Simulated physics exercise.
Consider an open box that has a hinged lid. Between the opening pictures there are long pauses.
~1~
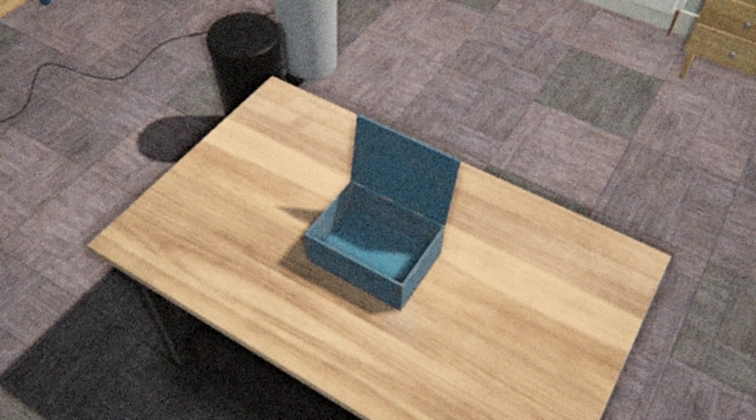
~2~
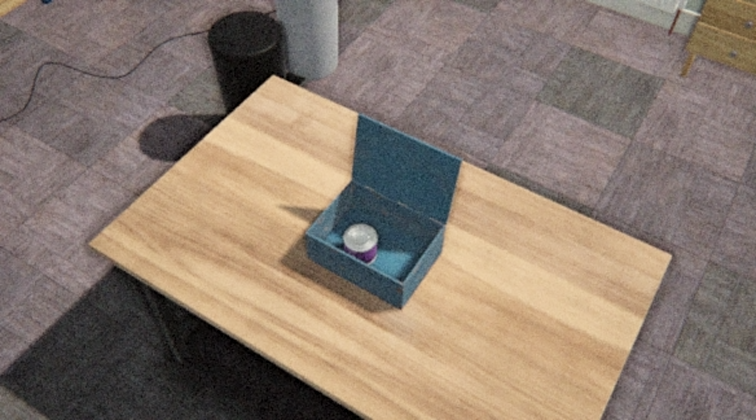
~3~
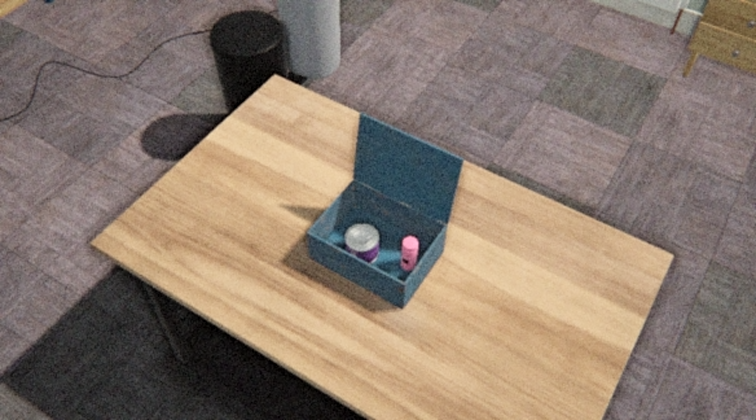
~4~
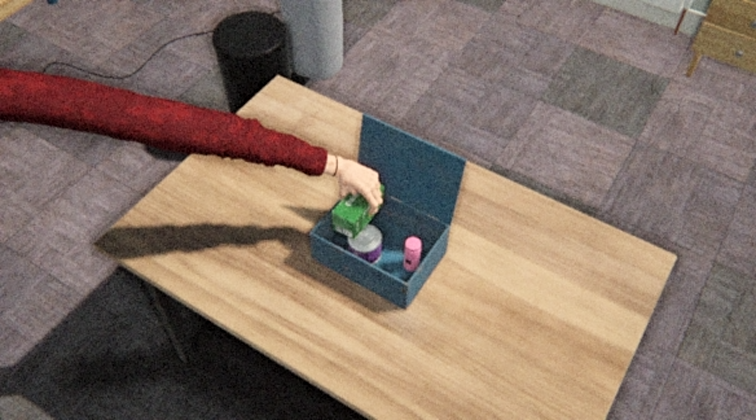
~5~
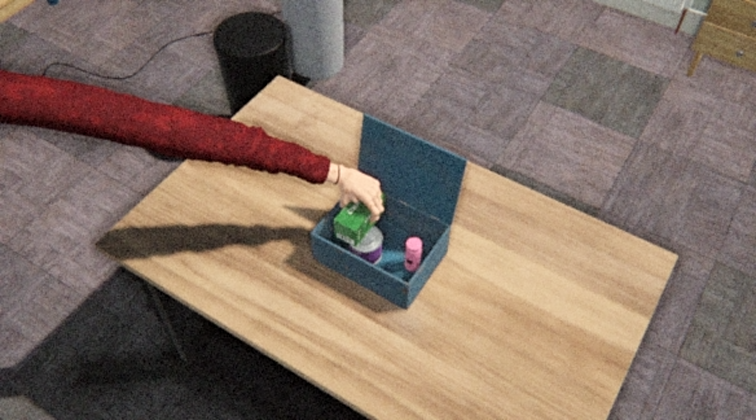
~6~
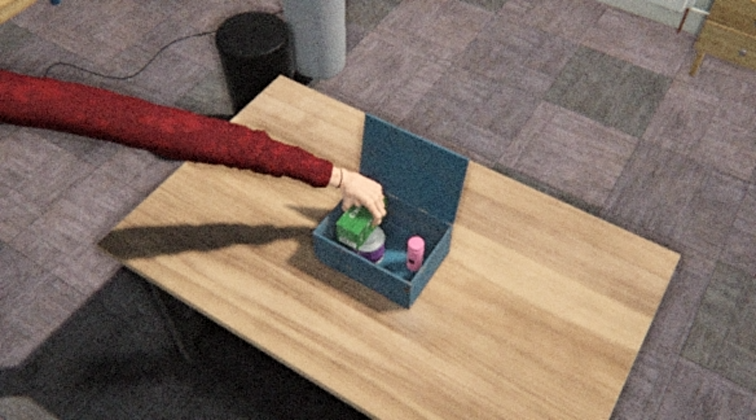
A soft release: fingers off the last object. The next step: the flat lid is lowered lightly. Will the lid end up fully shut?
Result: Lid up.
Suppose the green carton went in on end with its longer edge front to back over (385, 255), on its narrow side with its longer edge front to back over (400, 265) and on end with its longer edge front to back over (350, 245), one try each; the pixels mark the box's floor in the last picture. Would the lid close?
The lid goes all the way down the first time, goes all the way down the second time and stays partly open the third time.
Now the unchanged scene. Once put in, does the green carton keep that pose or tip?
Once everything settles, the green carton keeps its original angle.
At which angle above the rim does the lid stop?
The lid sits around 40° above the rim.
Then, 1.10 s past the last view, lid starting down.
Then, 1.50 s past the last view, lid 68° above the rim.
Then, 1.70 s past the last view, lid 47° above the rim.
Finally, lid 39° above the rim; all 3 still in place. Final places as the last picture's camera would see them, green carton near (361, 220).
